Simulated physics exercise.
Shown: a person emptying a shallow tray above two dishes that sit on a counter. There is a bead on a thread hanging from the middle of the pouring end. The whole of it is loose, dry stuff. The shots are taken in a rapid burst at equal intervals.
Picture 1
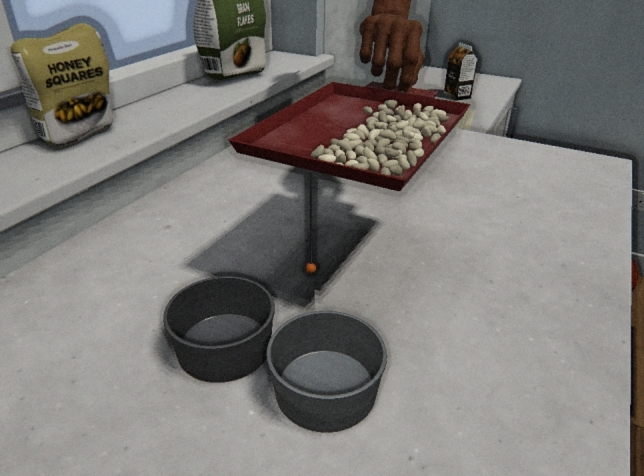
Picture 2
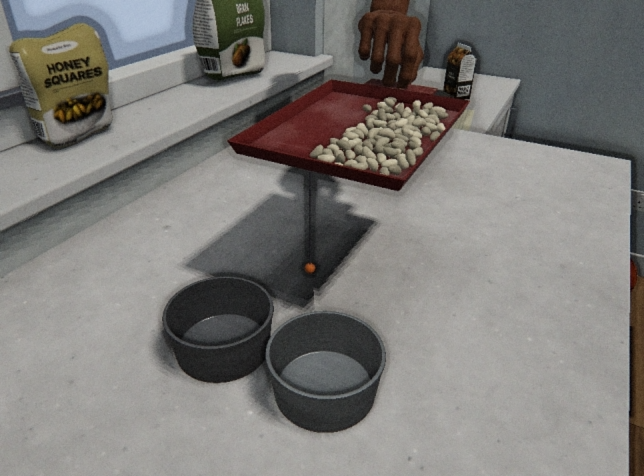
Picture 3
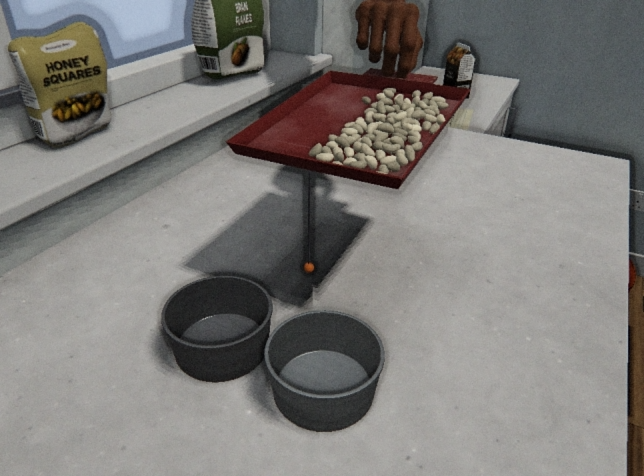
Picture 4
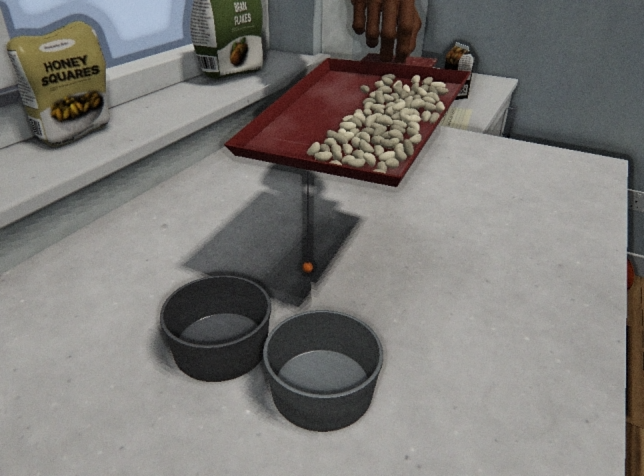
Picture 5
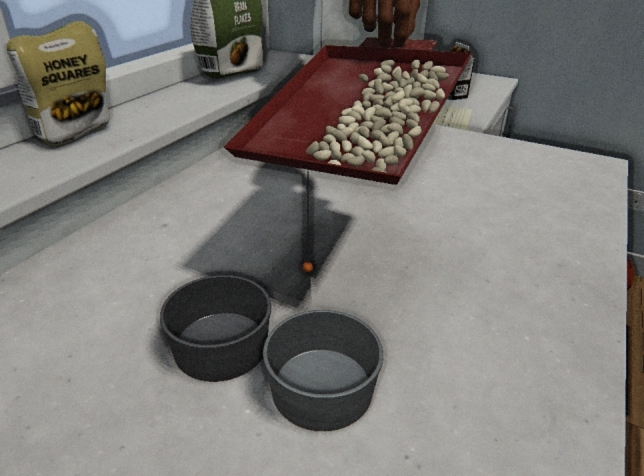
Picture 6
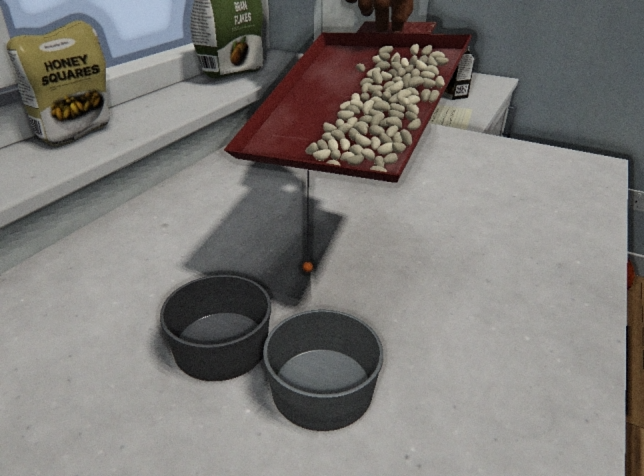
A hand at the far end of a shallow red tray of white beans slowly raised that end above two dark dishes on a counter, and the tray tilted gradually toward its near left corner.
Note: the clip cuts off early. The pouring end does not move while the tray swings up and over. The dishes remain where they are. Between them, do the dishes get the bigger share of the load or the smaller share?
I expect most of the load to be wasted.
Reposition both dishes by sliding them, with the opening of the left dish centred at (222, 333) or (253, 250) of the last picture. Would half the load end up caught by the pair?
Together the dishes get less than a half first, then less than a half.
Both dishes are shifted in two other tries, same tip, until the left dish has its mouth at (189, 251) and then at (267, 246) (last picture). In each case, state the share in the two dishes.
About 70 per cent, then about 10 per cent.
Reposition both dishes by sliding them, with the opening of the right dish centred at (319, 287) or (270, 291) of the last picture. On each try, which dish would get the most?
In turn: The dish on the left; the right-hand dish.
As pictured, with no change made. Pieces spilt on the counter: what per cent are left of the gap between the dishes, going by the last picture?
That's roughly 60 per cent of the pieces.
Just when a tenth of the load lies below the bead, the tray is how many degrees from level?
Near 75 degrees.
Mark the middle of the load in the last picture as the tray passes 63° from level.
About (296, 141).
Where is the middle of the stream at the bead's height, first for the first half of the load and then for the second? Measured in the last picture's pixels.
First near (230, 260), later near (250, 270).
Just after the last frame, tray tipped steeply; almost all on the tray; about a tenth in the air.
A moment on, tray tipped right over; just a few on the tray; about a tenth in the right dish; roughly a quarter in the left dish; roughly half outside both; roughly a quarter in the air.
Further on, tray tipped past a quarter turn; about a tenth in the right dish; roughly a quarter in the left dish; roughly two thirds outside both.
When it is over, tray tipped past a quarter turn; about a tenth in the right dish; roughly a quarter in the left dish; roughly two thirds outside both.
